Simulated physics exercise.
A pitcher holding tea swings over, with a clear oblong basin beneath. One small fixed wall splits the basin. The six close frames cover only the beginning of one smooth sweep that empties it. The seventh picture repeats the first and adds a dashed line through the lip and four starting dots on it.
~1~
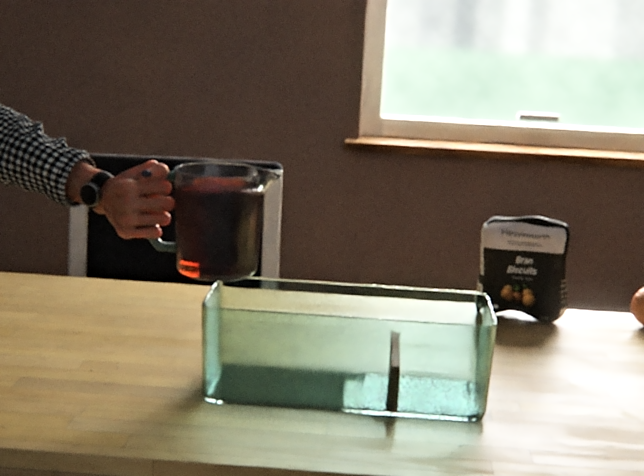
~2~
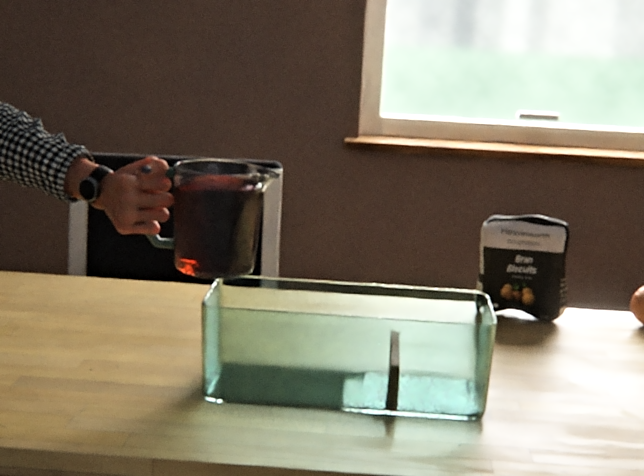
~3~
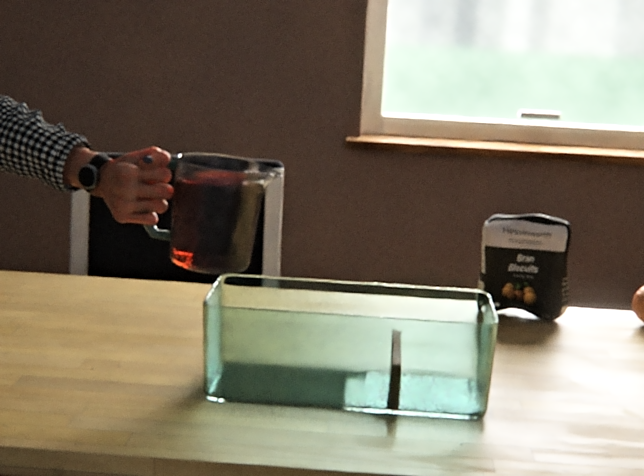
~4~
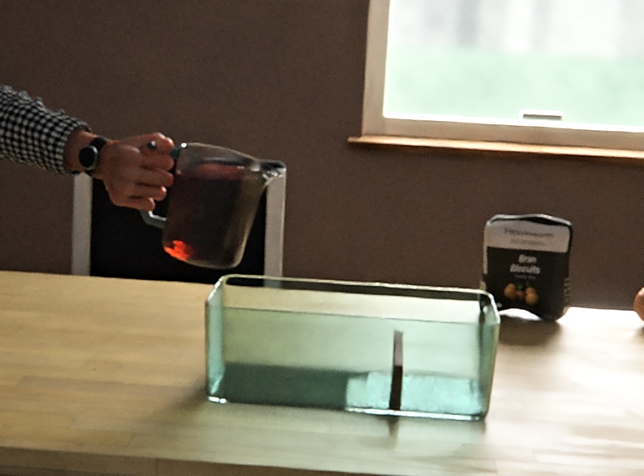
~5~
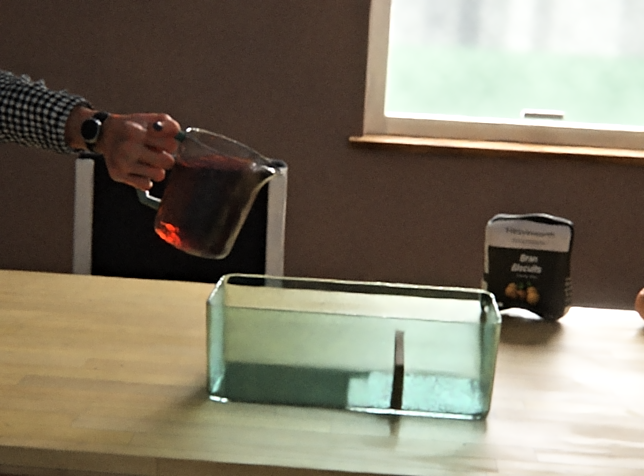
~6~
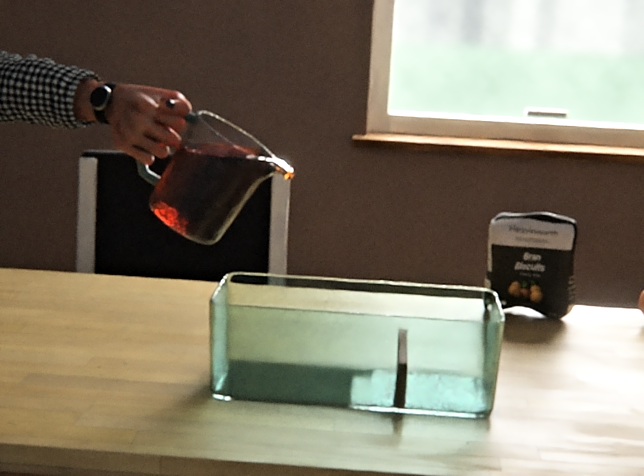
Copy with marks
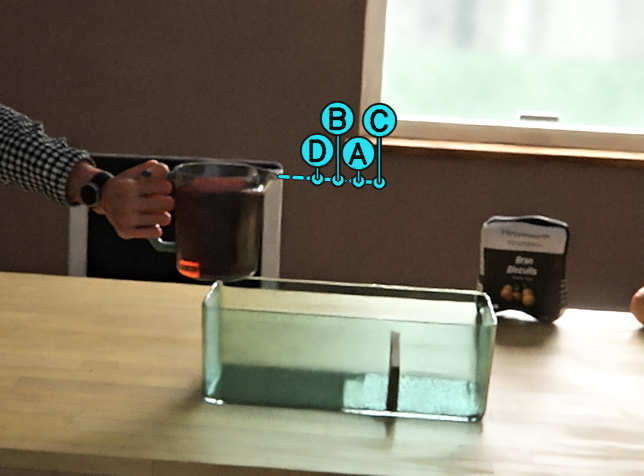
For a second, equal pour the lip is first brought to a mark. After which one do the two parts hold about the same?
Best: D.
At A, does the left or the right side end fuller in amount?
More ends on the right.
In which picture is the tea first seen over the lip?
In picture 6.
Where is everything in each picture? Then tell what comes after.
The first picture shows upright, lip at (279, 176); basin from (202, 399) to (485, 420); top of the wall at (395, 348); nothing has left yet.
The second picture shows upright, lip at (279, 175); nothing has left yet.
The third picture shows tipped about 5°, lip at (280, 174); nothing has left yet.
The fourth picture shows tipped about 12°, lip at (282, 175); nothing has left yet.
The fifth picture shows tipped about 20°, lip at (282, 174); nothing has left yet.
The sixth picture shows tipped about 30°, lip at (285, 172); tea is over the lip, down to (285, 172).
On the marked copy, A at (358, 181); B at (337, 180); C at (379, 182); D at (317, 178).
Choosing A, about 17 % ends left of the wall and 79 % right of it; 4 % is lost outside.
Choosing B, about 15 % ends left of the wall and 83 % right of it.
Choosing C, about 33 % ends left of the wall and 64 % right of it; 4 % is lost outside.
Choosing D, about 47 % ends left of the wall and 50 % right of it.
